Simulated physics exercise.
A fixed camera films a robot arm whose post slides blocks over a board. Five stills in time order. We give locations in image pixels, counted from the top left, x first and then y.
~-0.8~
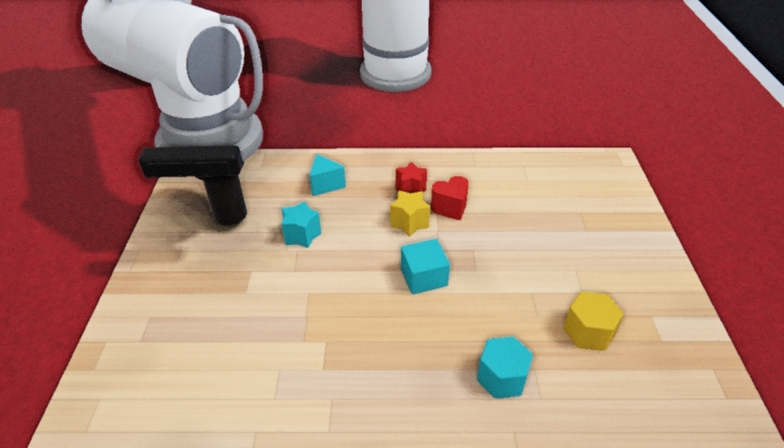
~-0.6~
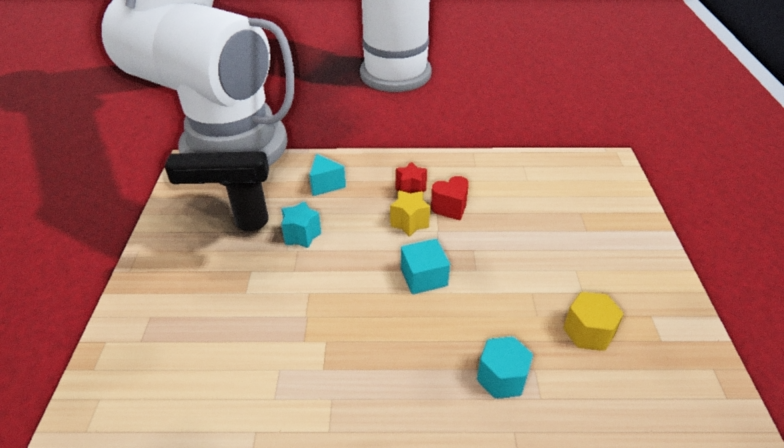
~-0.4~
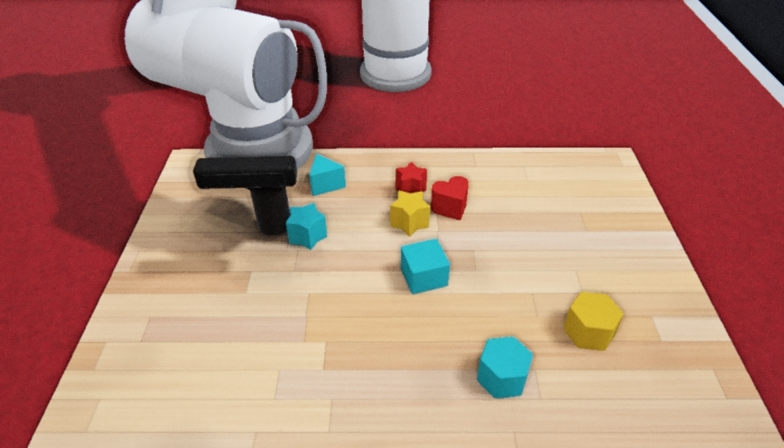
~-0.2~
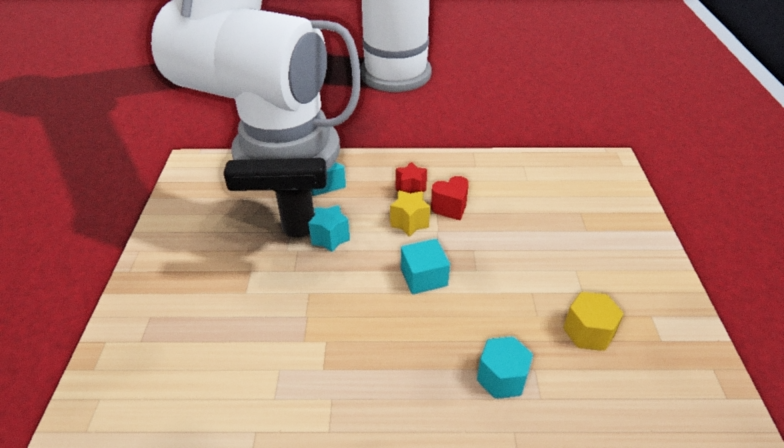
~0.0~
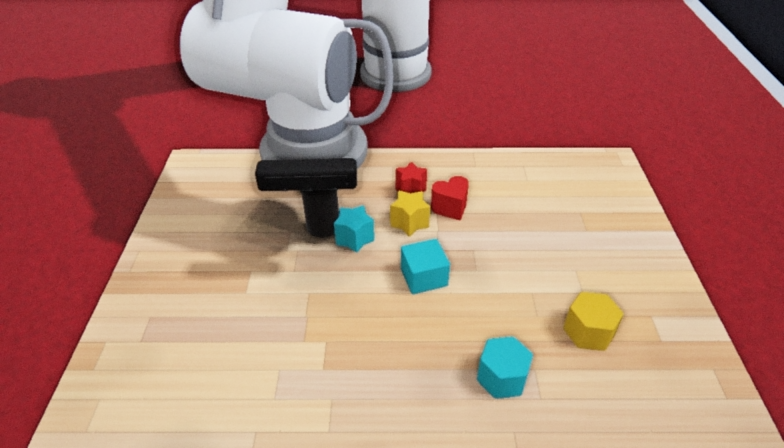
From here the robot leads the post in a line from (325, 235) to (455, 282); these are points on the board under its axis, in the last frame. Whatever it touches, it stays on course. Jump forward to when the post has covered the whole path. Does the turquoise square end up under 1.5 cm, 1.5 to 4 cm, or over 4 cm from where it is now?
The best fit is over 4 cm.
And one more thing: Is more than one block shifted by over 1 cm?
Yes - that is the case.
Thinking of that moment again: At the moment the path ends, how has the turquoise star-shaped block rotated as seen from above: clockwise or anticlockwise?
My prediction: CCW.
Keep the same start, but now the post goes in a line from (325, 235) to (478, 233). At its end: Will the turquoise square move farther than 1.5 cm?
Final answer: No.
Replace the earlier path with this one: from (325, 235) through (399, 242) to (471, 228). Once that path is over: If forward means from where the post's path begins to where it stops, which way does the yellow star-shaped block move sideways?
That's a shift to the left.
What follows on the original path. One third of the way, post at (366, 242); turquoise star-shaped block at (399, 228), turned 10° anticlockwise.
Two thirds of the way, post at (411, 258); turquoise star-shaped block at (434, 228), turned 55° anticlockwise; turquoise square at (448, 265).
At the end, post at (456, 274); turquoise star-shaped block at (441, 228), turned 80° anticlockwise; yellow star-shaped block in place; turquoise square at (494, 286), turned 15° clockwise.
